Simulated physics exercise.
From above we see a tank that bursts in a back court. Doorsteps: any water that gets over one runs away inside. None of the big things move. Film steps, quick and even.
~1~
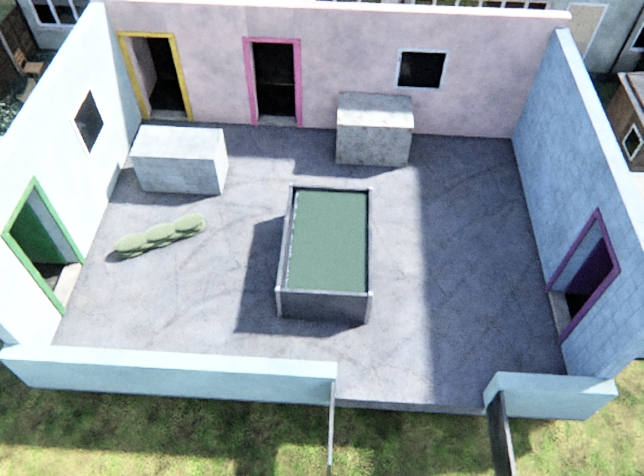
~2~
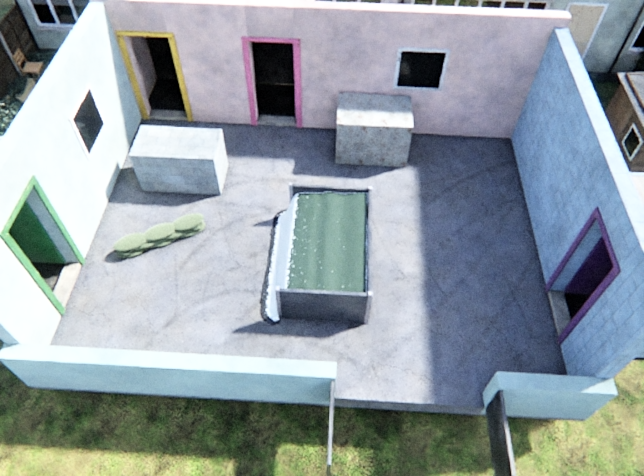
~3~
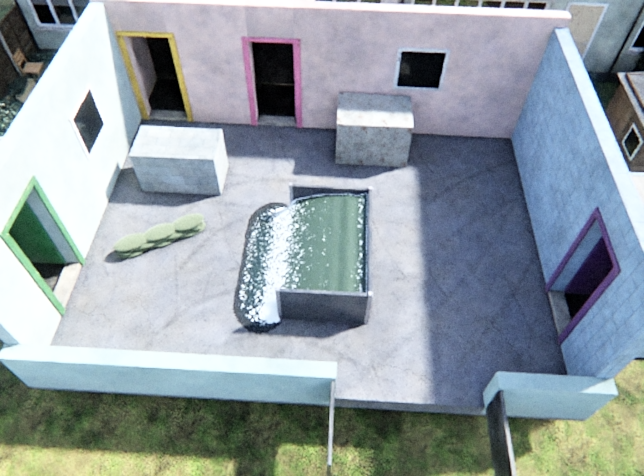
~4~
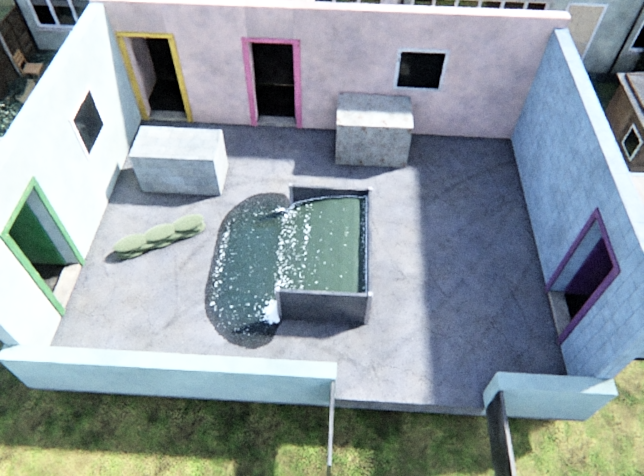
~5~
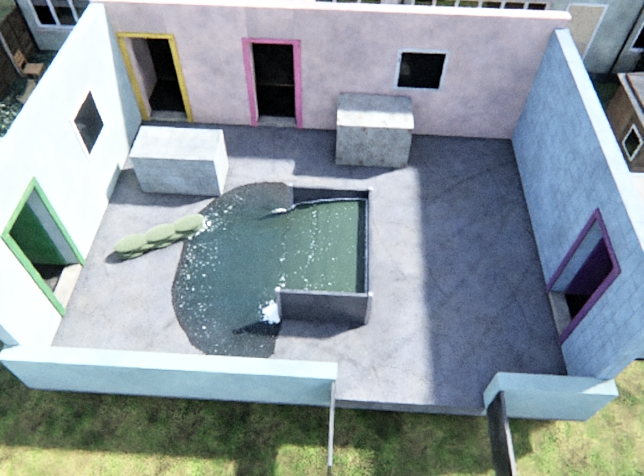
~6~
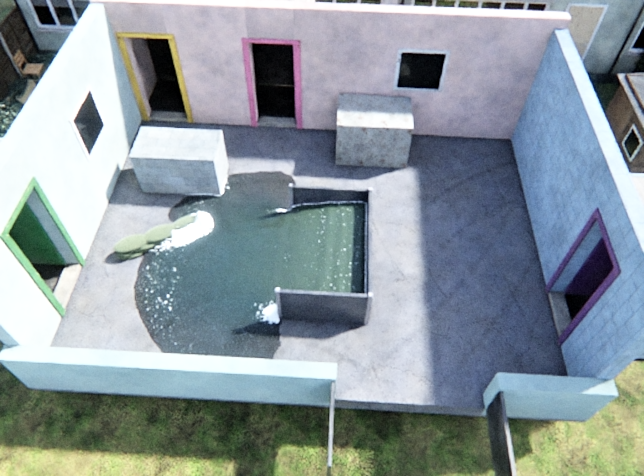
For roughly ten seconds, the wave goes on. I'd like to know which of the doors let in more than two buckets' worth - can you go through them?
One by one: The purple door keeps the inflow to two buckets or less, the pink door keeps the inflow to two buckets or less, the yellow door keeps the inflow to two buckets or less, the green door lets the inflow pass two buckets.
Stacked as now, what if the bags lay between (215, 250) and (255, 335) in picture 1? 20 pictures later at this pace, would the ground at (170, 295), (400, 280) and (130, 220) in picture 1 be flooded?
The three points come out soaked, untouched and soaked.
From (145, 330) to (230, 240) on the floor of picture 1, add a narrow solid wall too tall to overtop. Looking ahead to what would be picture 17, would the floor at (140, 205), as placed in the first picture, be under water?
That spot would be inundated.
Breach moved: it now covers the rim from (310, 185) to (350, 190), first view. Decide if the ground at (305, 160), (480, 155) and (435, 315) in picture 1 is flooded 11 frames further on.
Submerged, submerged, unwetted.
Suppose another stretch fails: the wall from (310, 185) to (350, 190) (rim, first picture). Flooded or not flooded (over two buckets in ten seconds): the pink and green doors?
Taking them in turn, pink ends up above and green ends up below.
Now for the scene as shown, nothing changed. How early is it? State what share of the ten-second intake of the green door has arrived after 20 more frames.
Near 90 in a hundred.
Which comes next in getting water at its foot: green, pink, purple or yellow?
First comes the green door.
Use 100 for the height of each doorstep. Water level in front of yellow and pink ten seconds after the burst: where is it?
The first comes to about 30 percent, the second to about 50 percent.
A moment on, water covers 30 % of the floor; the purple door not reached, the pink door not reached, the yellow door not reached, the green door over two buckets in.
Next, water covers 35 % of the floor; the purple door not reached, the pink door wet at the sill, nothing in, the yellow door not reached, the green door far over two buckets in.
Then, water covers 45 % of the floor; the purple door not reached, the pink door wet at the sill, nothing in, the yellow door wet at the sill, nothing in, the green door far over two buckets in.
Later, water covers 65 % of the floor; the purple door not reached, the pink door wet at the sill, nothing in, the yellow door wet at the sill, nothing in, the green door far over two buckets in.
In the end, water covers 80 % of the floor; the purple door wet at the sill, nothing in, the pink door wet at the sill, nothing in, the yellow door wet at the sill, nothing in, the green door far over two buckets in.
